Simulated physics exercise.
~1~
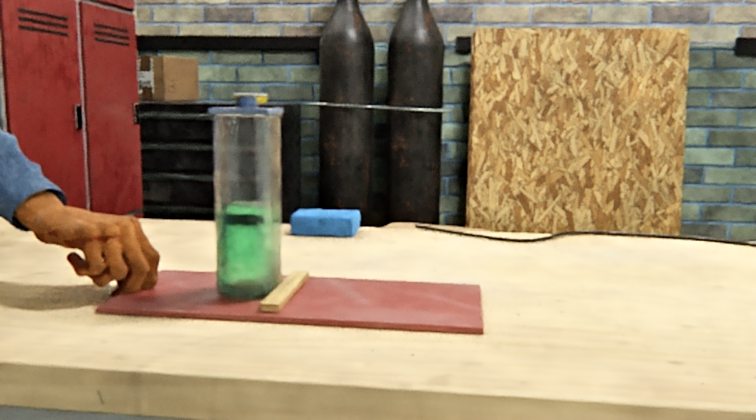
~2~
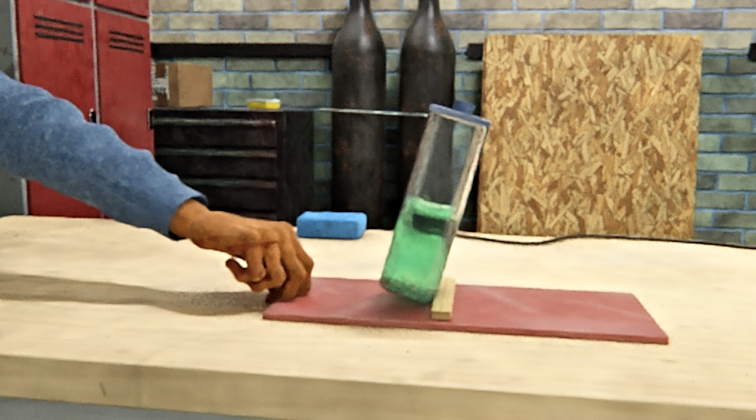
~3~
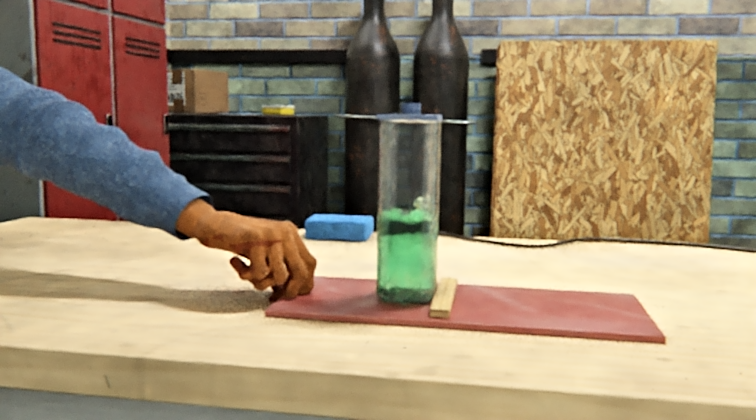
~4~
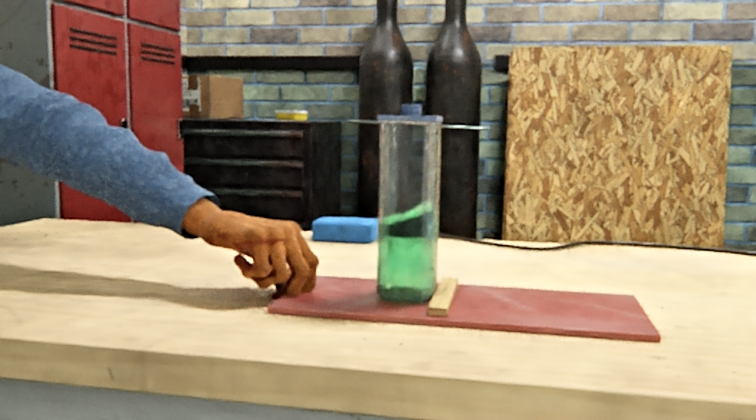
A square bottle of green liquid rides a red board pushed right by a hand, tips against a batten, then settles upright.
